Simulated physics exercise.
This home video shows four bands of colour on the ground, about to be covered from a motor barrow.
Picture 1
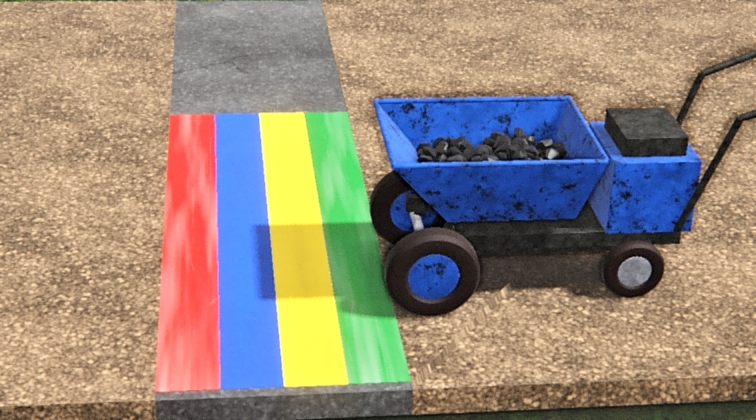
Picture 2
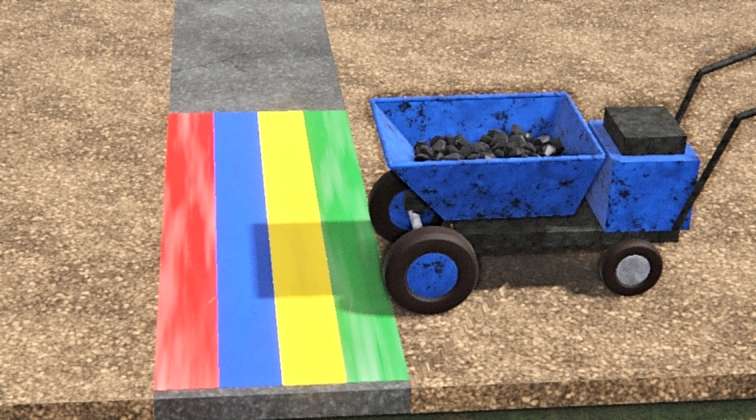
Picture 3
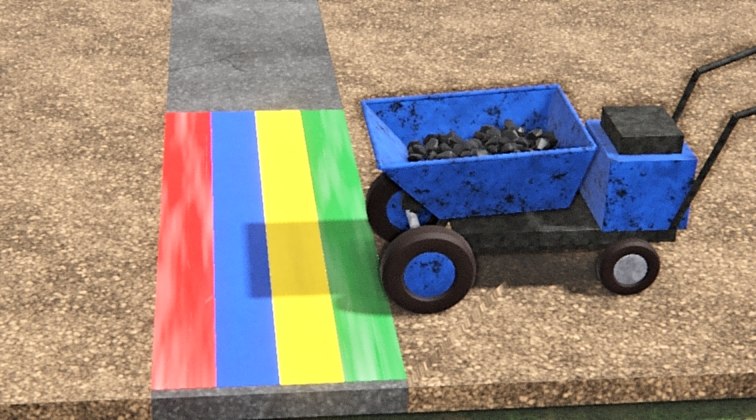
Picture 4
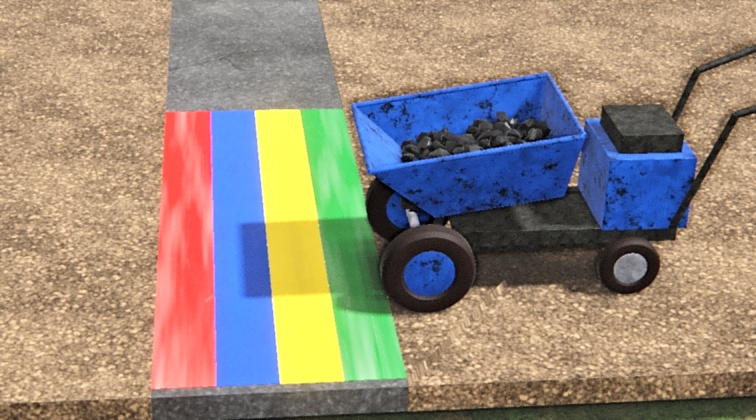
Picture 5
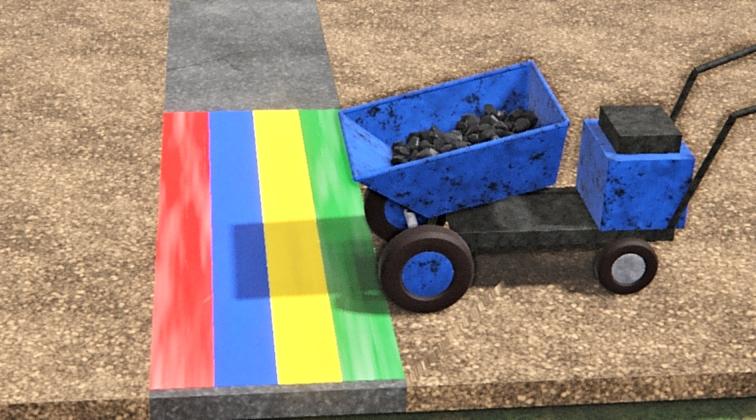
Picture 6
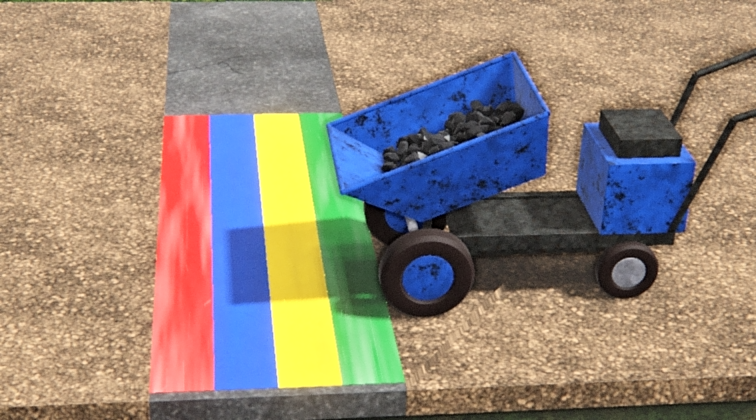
On gravelly ground beside red, blue, yellow and green bands, a blue motor barrow's skip of dark lumps tilting steadily leftward.
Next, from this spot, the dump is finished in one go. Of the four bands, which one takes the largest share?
Blue.
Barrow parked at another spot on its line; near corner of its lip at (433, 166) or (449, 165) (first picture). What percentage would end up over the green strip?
Roughly 0 per cent, then roughly 10 per cent.
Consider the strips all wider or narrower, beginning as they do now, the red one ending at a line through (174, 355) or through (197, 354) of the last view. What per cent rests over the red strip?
I get 20 % for the first one and 30 % for the second.
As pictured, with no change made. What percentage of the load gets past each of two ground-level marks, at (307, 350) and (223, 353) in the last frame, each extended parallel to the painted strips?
Estimate: 80 % and 20 %, respectively.
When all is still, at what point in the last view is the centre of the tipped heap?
(244, 276).
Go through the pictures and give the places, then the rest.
Lip of the skip near (394, 166), level; top of the load near (508, 166), lumps of coal; green strip near (372, 342); yellow strip near (311, 345); blue strip near (250, 347); red strip near (188, 349), in the first frame.
Lip of the skip near (390, 166), tipped barely; top of the load near (505, 163), in the second frame.
Lip of the skip near (380, 168), tipped barely; top of the load near (510, 151), in the third frame.
Lip of the skip near (370, 172), tipped a little; top of the load near (506, 144), in the fourth frame.
Lip of the skip near (356, 179), tipped clearly; top of the load near (509, 138), in the fifth frame.
Lip of the skip near (343, 193), tipped clearly; top of the load near (496, 133); green strip near (366, 343); yellow strip near (305, 345); blue strip near (244, 348); red strip near (183, 350), in the sixth frame.
Shortly afterwards, skip tipped steeply; the whole lot in the skip.
Next, skip tipped right over; the bulk in the skip; a little over the yellow strip; near a quarter over the blue strip.
Some moments later, skip tipped right over; near a quarter in the skip; near a quarter over the yellow strip; near half over the blue strip; a little over the red strip; a little off the paint.
In the end, skip tipped right over; near a quarter in the skip; only a few over the green strip; a little over the yellow strip; near half over the blue strip; a little over the red strip; only a few off the paint.
